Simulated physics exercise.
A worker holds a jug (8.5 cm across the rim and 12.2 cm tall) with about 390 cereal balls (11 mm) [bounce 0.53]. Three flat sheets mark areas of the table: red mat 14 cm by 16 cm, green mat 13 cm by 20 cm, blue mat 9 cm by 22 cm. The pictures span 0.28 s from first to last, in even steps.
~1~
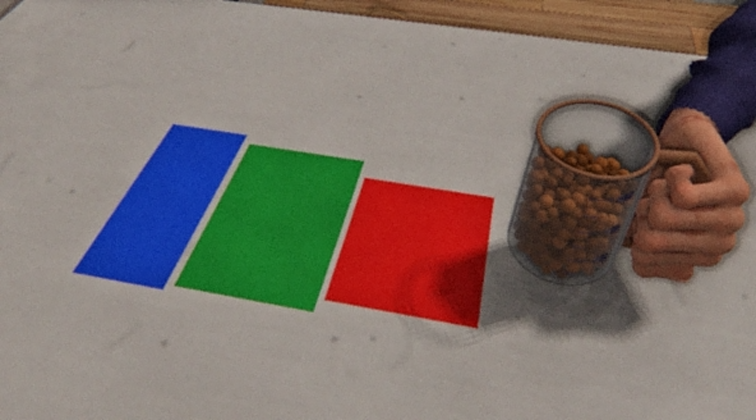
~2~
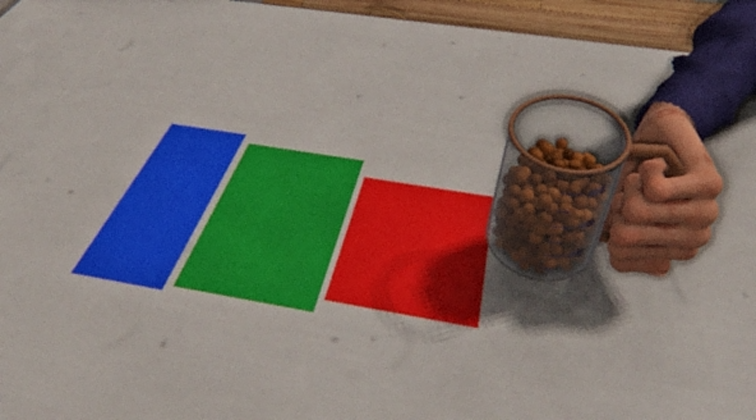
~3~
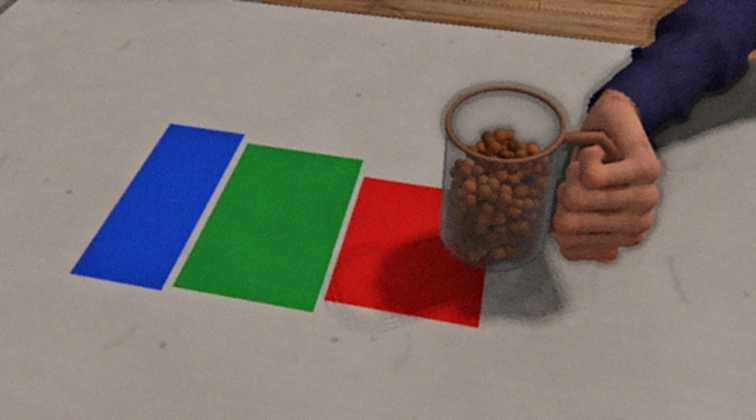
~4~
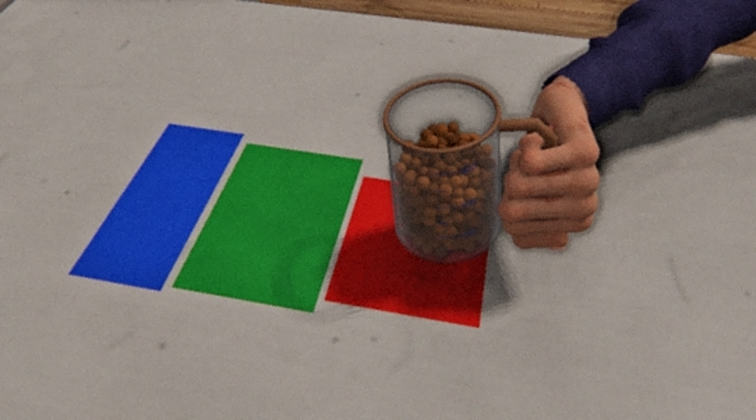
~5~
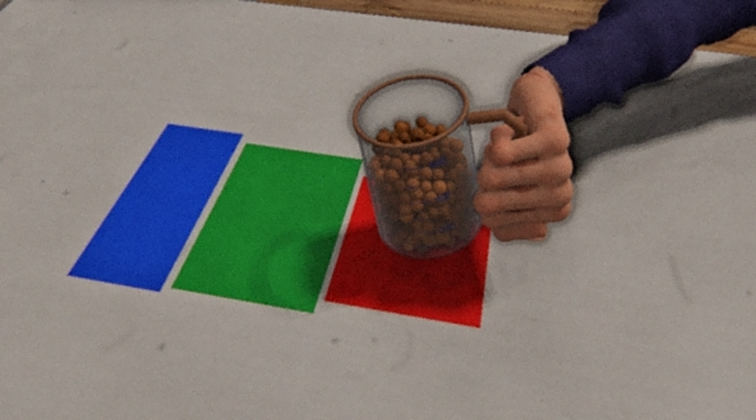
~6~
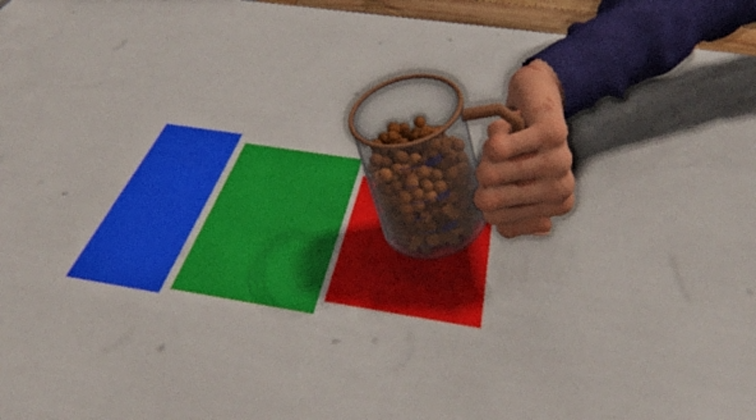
The footage shows a hand holding a clear jug of brown balls by its handle and moving it left until it is above the red mat, beside green and blue mats, while the jug leans slightly to the left.
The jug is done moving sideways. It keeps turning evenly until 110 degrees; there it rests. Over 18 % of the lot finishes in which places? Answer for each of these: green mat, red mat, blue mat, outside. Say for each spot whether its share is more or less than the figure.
Compared with the figure: Green mat more, red mat more, blue mat less, outside less.
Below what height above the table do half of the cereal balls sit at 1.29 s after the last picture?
Roughly 10 cm.
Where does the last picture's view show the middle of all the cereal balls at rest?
The centre lies near pixel (353, 228).
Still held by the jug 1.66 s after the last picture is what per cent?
Share remaining: Approx. 80 %.
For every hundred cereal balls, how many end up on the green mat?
Share: Near 40 %.
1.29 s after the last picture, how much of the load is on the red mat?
The share there at that time comes to around 0 per cent.
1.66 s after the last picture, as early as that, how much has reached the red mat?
Close to 10 in a hundred has got there by that moment.
Then, 0.50 s after the last picture, tilt 47 degrees; jug 100 %; middle of all pieces on or above the table near (436, 182).
Then, 0.91 s after the last picture, tilt 75 degrees; jug 100 %; middle of all pieces on or above the table near (442, 177).
Then, 1.29 s after the last picture, tilt 100 degrees; jug 95 %; middle of all pieces on or above the table near (435, 178).
Then, 1.66 s after the last picture, tilt 110 degrees; red mat 10 %, jug 80 %, green mat 10 %; middle of all pieces on or above the table near (409, 191).
In the end, red mat 35 %, jug 25 %, green mat 40 %, outside 5 %, blue mat 0 %.
